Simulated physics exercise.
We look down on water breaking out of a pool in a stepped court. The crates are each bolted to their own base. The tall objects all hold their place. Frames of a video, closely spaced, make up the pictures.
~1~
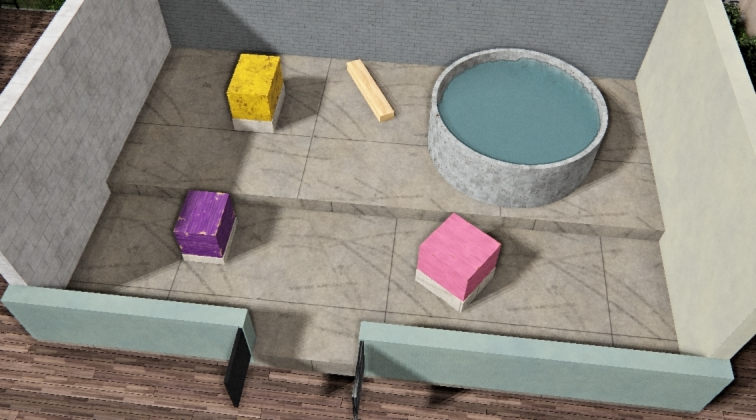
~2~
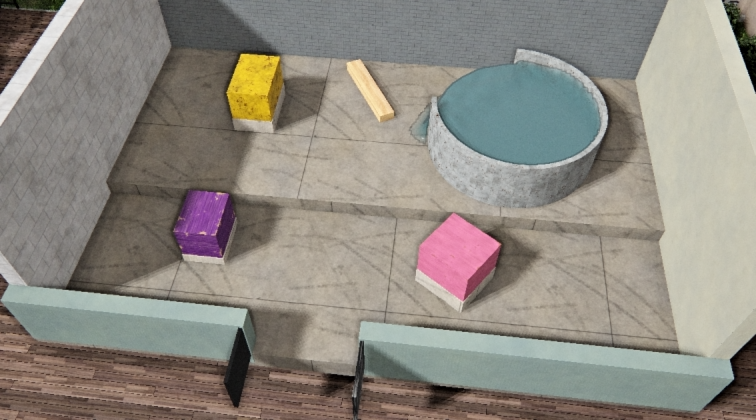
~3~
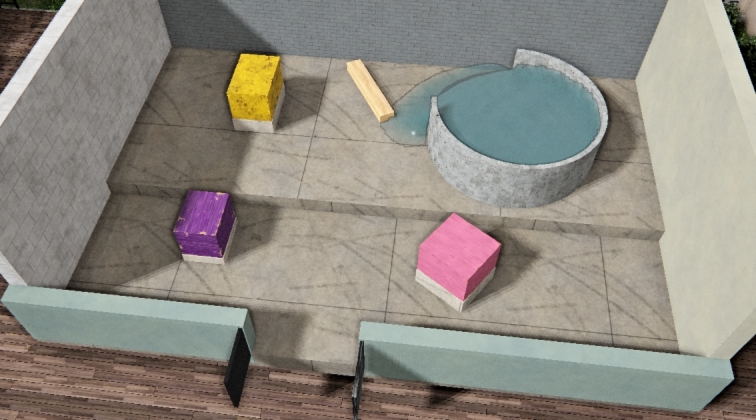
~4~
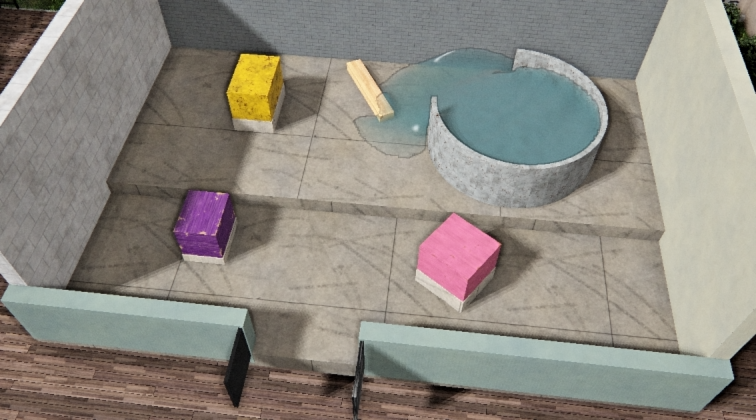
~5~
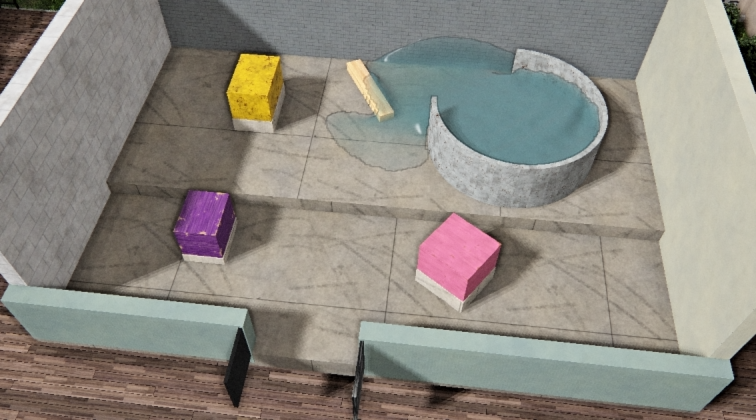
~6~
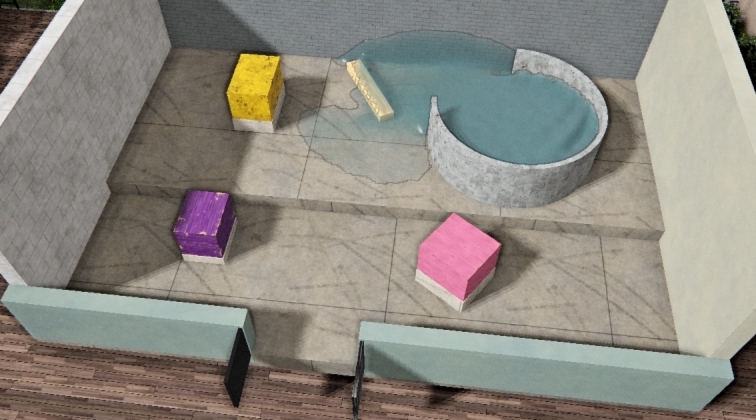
A round stone tank of still water opened on its far left side, and water poured out across the upper paving, spreading around the wooden plank while the yellow, purple and pink blocks stayed put.
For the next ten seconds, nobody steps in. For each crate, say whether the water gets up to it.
As I see it, as for the yellow crate it's moistened by the water, as for the purple crate it's moistened by the water, as for the pink crate it's untouched by the water.
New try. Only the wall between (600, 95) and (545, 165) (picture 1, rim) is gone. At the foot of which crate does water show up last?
The yellow one, by my reading.
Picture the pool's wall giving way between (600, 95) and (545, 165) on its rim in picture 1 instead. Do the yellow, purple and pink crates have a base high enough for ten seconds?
The yellow crate is not overtopped, the purple crate is overtopped, and the pink crate is overtopped.
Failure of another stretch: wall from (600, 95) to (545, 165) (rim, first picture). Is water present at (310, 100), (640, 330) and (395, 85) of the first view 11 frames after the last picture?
Taking the points one after the other, they come out not soaked, inundated and not soaked.
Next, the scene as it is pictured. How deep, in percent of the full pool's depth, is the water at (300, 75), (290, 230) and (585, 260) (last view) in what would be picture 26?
Respectively 14, 8 and 2 per cent.
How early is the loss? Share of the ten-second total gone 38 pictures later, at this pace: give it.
Roughly 45 percent.
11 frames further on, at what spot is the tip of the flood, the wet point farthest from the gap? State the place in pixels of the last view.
Close to (111, 173).
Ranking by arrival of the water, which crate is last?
Coming in last, the pink one.
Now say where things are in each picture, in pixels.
Still water in the round tank at (518, 108), in the first frame.
Water pours out on the round tank's far side and has run to a hidden place, in the second frame.
Water pours out on the round tank's far side and has run to (392, 134), in the third frame.
Water pours out on the round tank's far side and has run to (365, 134), in the fourth frame.
The front is at (331, 121), out from the gap on the round tank's far side, in the fifth frame.
Water pours out on the round tank's far side and has run to (304, 127), in the sixth frame.
A moment on, water covers 30 % of the floor; the yellow crate water round its plinth, the purple crate not reached, the pink crate not reached.
Next, water covers 40 % of the floor; the yellow crate water round its plinth, the purple crate water round its plinth, the pink crate not reached.
Then, water covers 75 % of the floor; the yellow crate water round its plinth, the purple crate water round its plinth, the pink crate not reached.
Later, water covers 95 % of the floor; the yellow crate water round its plinth, the purple crate water round its plinth, the pink crate water round its plinth.
In the end, water covers 95 % of the floor; the yellow crate was topped, the purple crate was topped, the pink crate stayed above the water.
